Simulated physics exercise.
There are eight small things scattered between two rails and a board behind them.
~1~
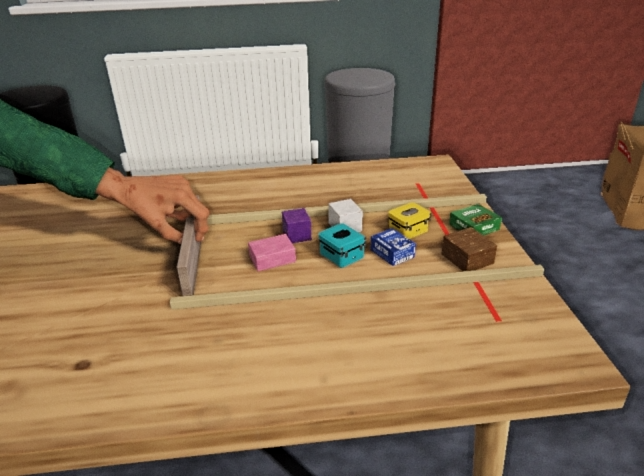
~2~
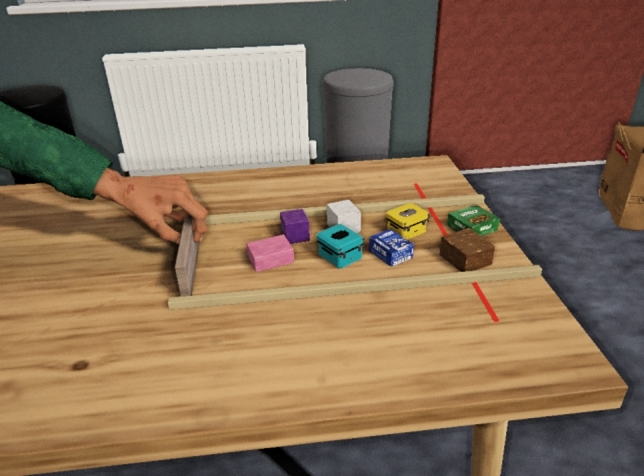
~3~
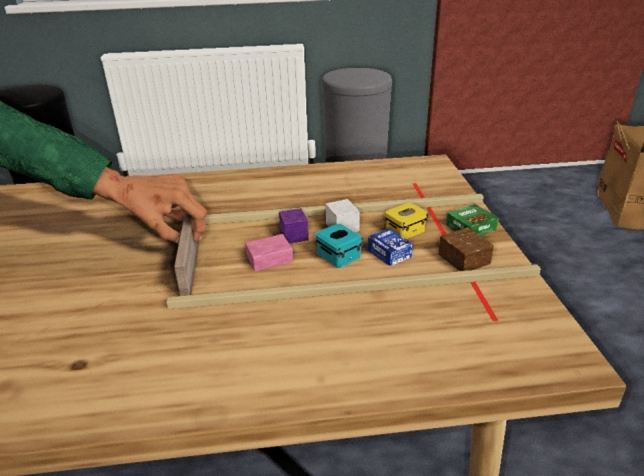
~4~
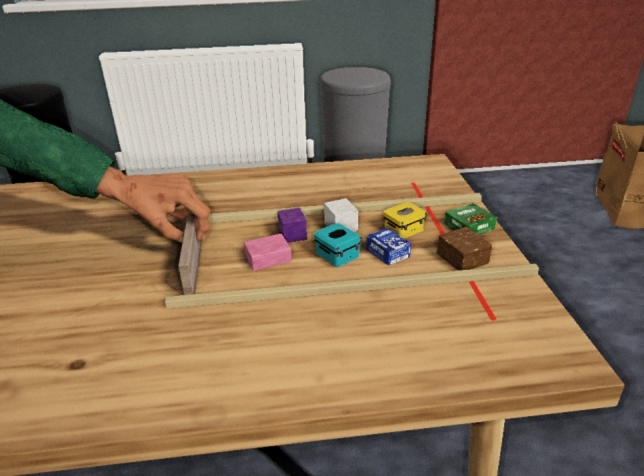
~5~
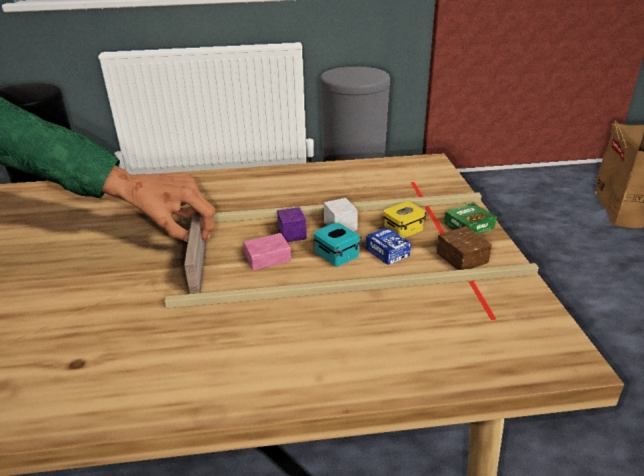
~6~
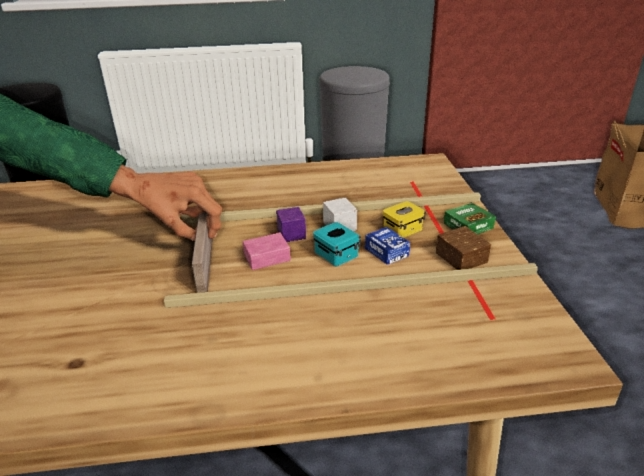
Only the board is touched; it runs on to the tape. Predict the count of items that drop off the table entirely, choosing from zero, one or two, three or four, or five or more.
Tally: Three to four.
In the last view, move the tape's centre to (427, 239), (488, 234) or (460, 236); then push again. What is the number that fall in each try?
Counts per try, in order: 2 / 6 / 5.
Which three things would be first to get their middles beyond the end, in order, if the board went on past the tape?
Earliest to latest: The green box, the brown block, the blue box.
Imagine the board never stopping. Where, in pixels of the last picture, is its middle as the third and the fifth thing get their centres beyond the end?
About (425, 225) and about (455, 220).
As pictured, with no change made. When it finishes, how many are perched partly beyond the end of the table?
That'd be 1.
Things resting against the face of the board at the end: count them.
At rest, 2 are in contact.
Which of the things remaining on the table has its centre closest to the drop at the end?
Turquoise case.
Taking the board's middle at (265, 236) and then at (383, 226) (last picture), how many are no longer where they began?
So far 1, and 8 at the second.
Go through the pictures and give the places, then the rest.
The first frame shows green box (475, 221); brown block (469, 250); yellow case (409, 221); board (192, 244); tape (450, 239).
The second frame shows brown block (467, 250); purple block (295, 227).
The third frame shows yellow case (406, 222); board (189, 243).
The fourth frame shows green box (470, 221); turquoise case (337, 245).
The fifth frame shows brown block (464, 249); white block (341, 216).
The sixth frame shows green box (469, 220); brown block (463, 248); yellow case (403, 220); board (204, 240); tape (444, 237).
Soon after, none off yet; green box at rest near (469, 220); brown block at rest near (463, 248); yellow case at rest near (403, 220).
Then, none off yet; green box at rest near (469, 220); brown block moved a little near (475, 248); yellow case moved a little near (414, 220).
Further on, none off yet; green box tipped well over near (508, 217); brown block moved well along near (526, 246); yellow case moved well along near (468, 213).
At rest, the number that fall off is three or four; fallen, blue box, yellow case, brown block and green box.
